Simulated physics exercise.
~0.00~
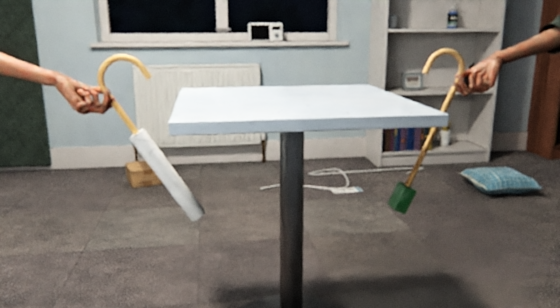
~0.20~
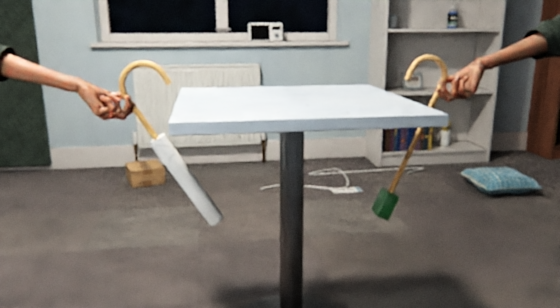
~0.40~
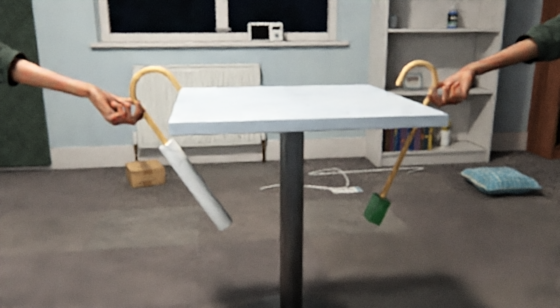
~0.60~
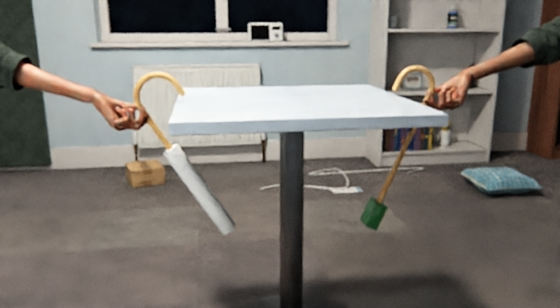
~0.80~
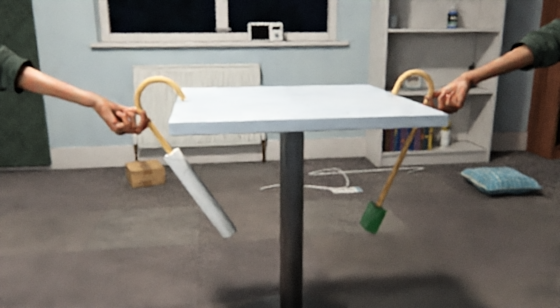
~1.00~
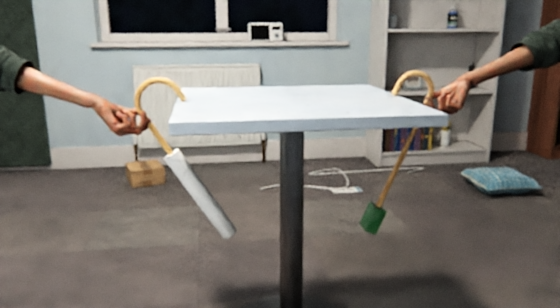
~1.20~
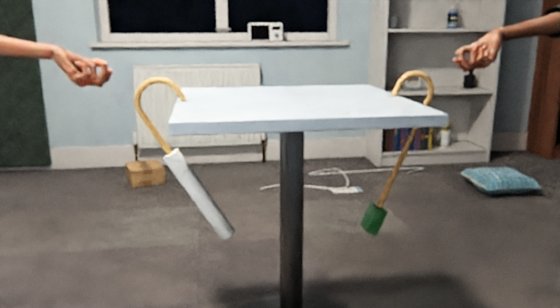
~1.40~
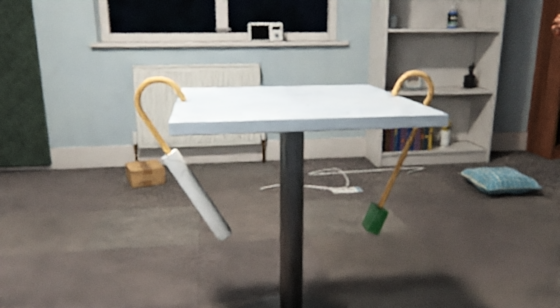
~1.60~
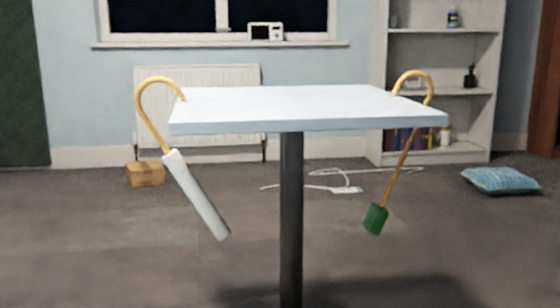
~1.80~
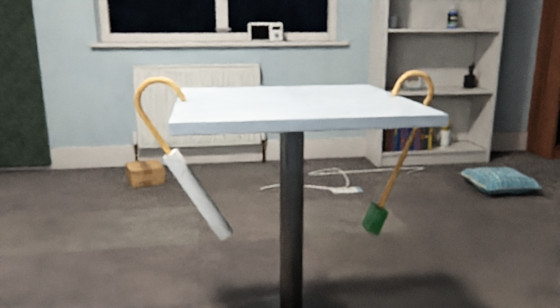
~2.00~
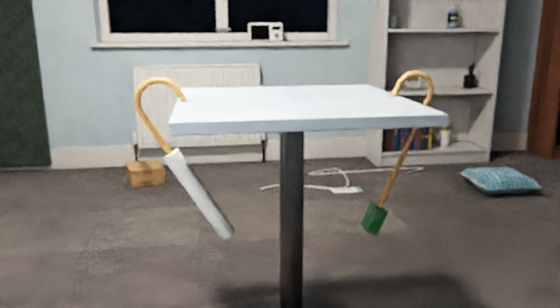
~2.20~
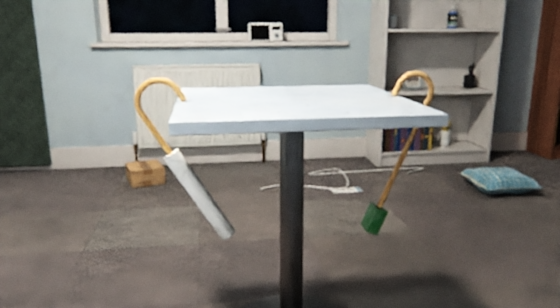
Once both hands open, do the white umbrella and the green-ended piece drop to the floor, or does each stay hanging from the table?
Both stay hanging from the table. The white umbrella hangs by its curved handle from the left edge, and the green-ended piece hangs by its hook from the right edge.
